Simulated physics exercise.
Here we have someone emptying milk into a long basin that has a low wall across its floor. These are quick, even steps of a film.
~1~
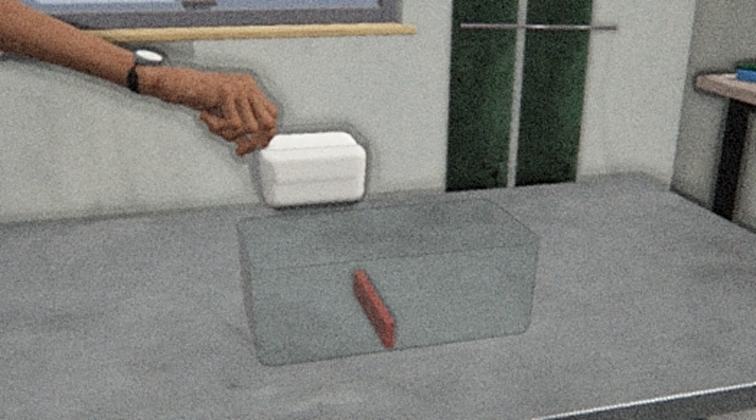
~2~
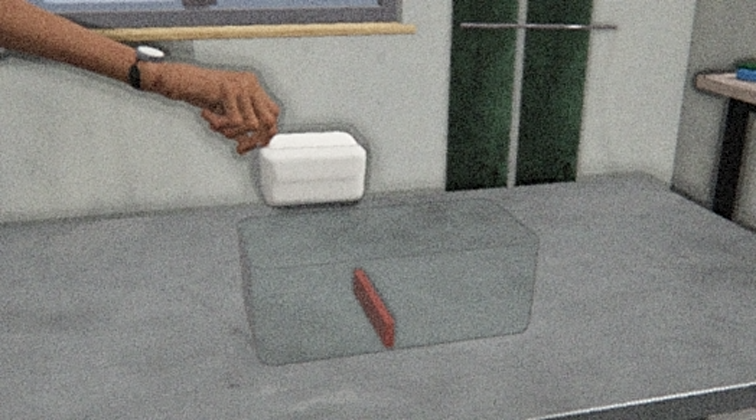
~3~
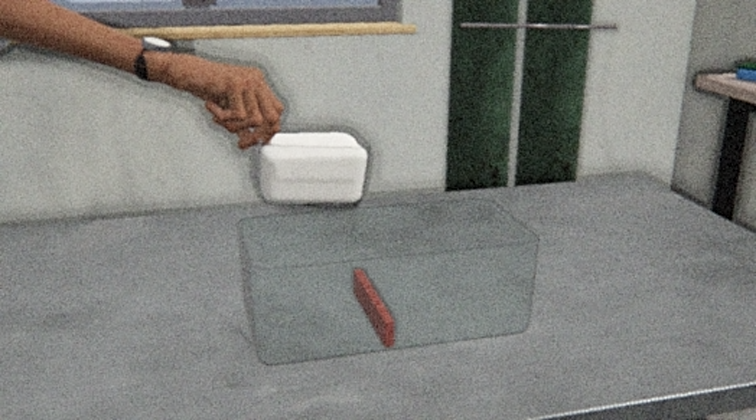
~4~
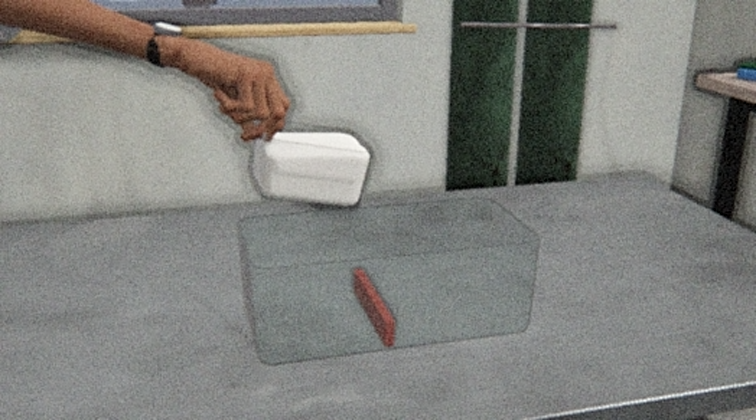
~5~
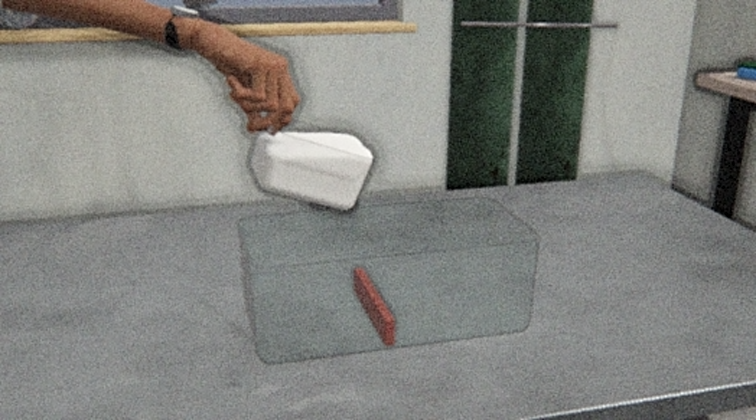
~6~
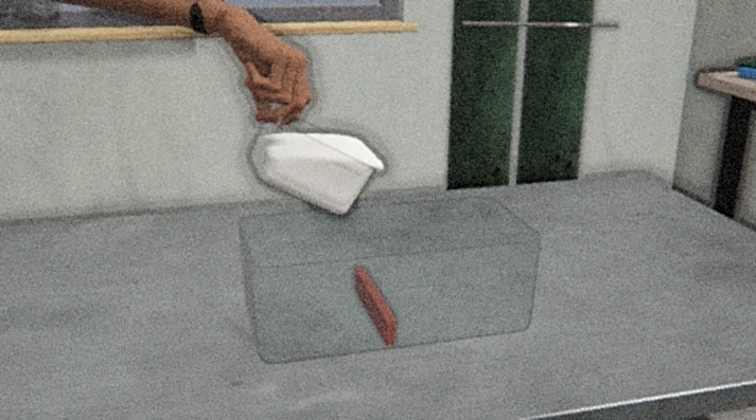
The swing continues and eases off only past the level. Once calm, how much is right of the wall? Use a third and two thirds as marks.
The share right of the wall is above two thirds.
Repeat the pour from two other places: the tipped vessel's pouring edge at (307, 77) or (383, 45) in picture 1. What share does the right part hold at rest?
In turn 55 and 85 in a hundred.
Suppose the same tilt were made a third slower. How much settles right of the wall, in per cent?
Roughly 85 in a hundred.
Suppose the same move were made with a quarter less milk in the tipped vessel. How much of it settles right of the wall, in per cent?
About 85 per cent.
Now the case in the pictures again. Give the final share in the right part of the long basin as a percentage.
Close to 85 per cent.
A moment on, the tilt is 85° and 31 per cent is still to pour, 0 is left of the wall and 40 right of it.
Next, the tilt is 95° and 8 per cent is still to pour, 10 is left of the wall and 78 right of it.
Then the tilt is 95° and 2 per cent is still to pour, 11 is left of the wall and 85 right of it.
Later the tilt is 95° and 0 per cent is still to pour, 13 is left of the wall and 85 right of it.
Finally, 14 per cent lies left of the wall, 85 right of it and 0 outside.
